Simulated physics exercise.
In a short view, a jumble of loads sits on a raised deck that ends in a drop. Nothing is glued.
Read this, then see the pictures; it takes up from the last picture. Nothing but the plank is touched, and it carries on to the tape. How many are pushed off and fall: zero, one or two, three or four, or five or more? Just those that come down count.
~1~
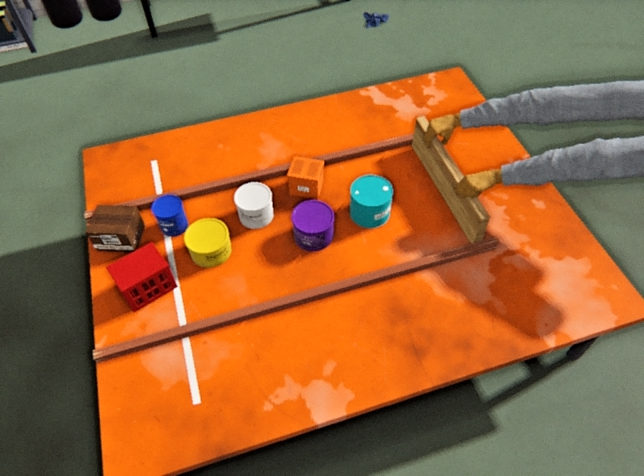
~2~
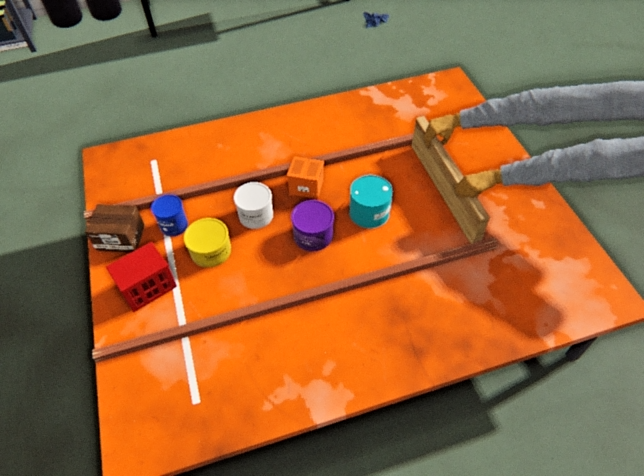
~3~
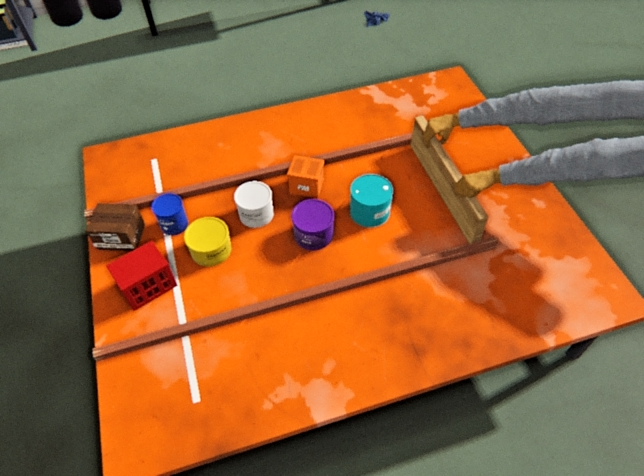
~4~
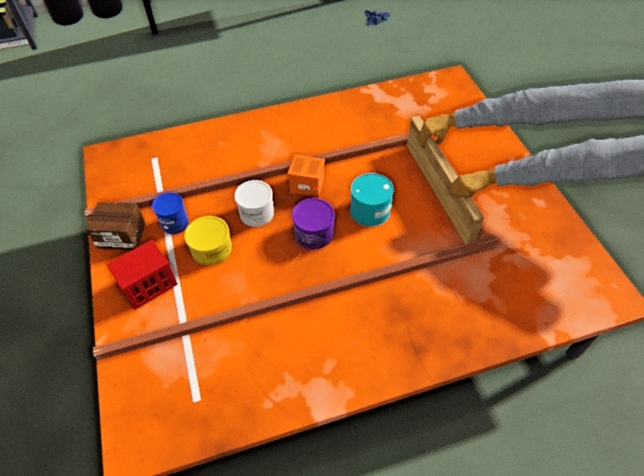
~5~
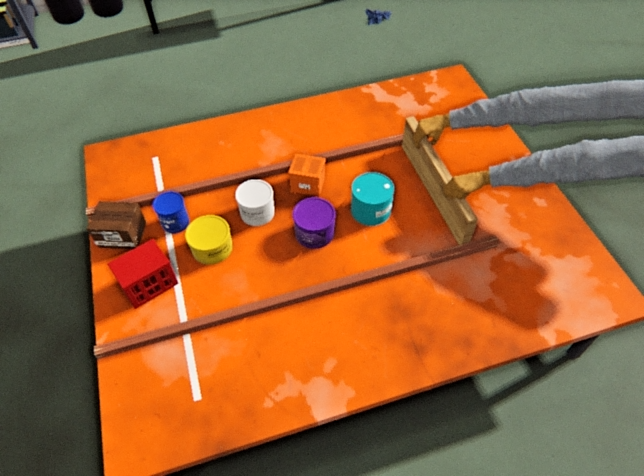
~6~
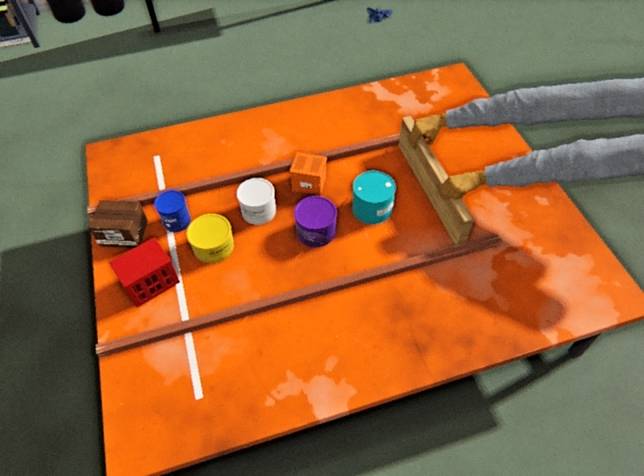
The ones going over the edge come to a single one or a pair, I'd say.
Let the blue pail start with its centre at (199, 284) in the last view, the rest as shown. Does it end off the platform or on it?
Placed like that, it is still there afterwards.
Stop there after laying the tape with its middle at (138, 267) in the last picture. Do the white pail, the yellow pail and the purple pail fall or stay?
Result - white pail: Remains in place; yellow pail: Drops; purple pail: Remains in place.
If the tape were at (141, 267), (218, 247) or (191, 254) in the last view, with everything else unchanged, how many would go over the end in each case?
4, 0, 0.
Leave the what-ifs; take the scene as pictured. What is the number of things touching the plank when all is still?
4 of them.
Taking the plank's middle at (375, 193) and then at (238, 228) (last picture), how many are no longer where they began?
I count 1 first and 7 after.
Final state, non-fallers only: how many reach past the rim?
The number overhanging is 1.
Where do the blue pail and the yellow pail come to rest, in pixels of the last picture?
Final centres, in order: Near (117, 220), near (114, 252).
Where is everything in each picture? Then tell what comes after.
In the first frame, brown parcel (116, 229); red crate (143, 277); blue pail (171, 216); plank (447, 178); tape (172, 263).
In the second frame, red crate (143, 277); plank (447, 178).
In the third frame, blue pail (171, 215); turquoise canister (371, 201).
In the fourth frame, brown parcel (117, 226); yellow pail (209, 241).
In the fifth frame, red crate (144, 274); purple pail (314, 224).
In the sixth frame, brown parcel (119, 224); red crate (146, 273); blue pail (174, 212); plank (432, 179); tape (174, 258).
A little later, none off yet; brown parcel at rest near (119, 224); red crate at rest near (146, 273); blue pail at rest near (174, 212).
Next, none off yet; brown parcel at rest near (118, 224); red crate shifted a little near (127, 282); blue pail shifted a little near (156, 212).
When it is over, the number that fall off is one or two; down, brown parcel.
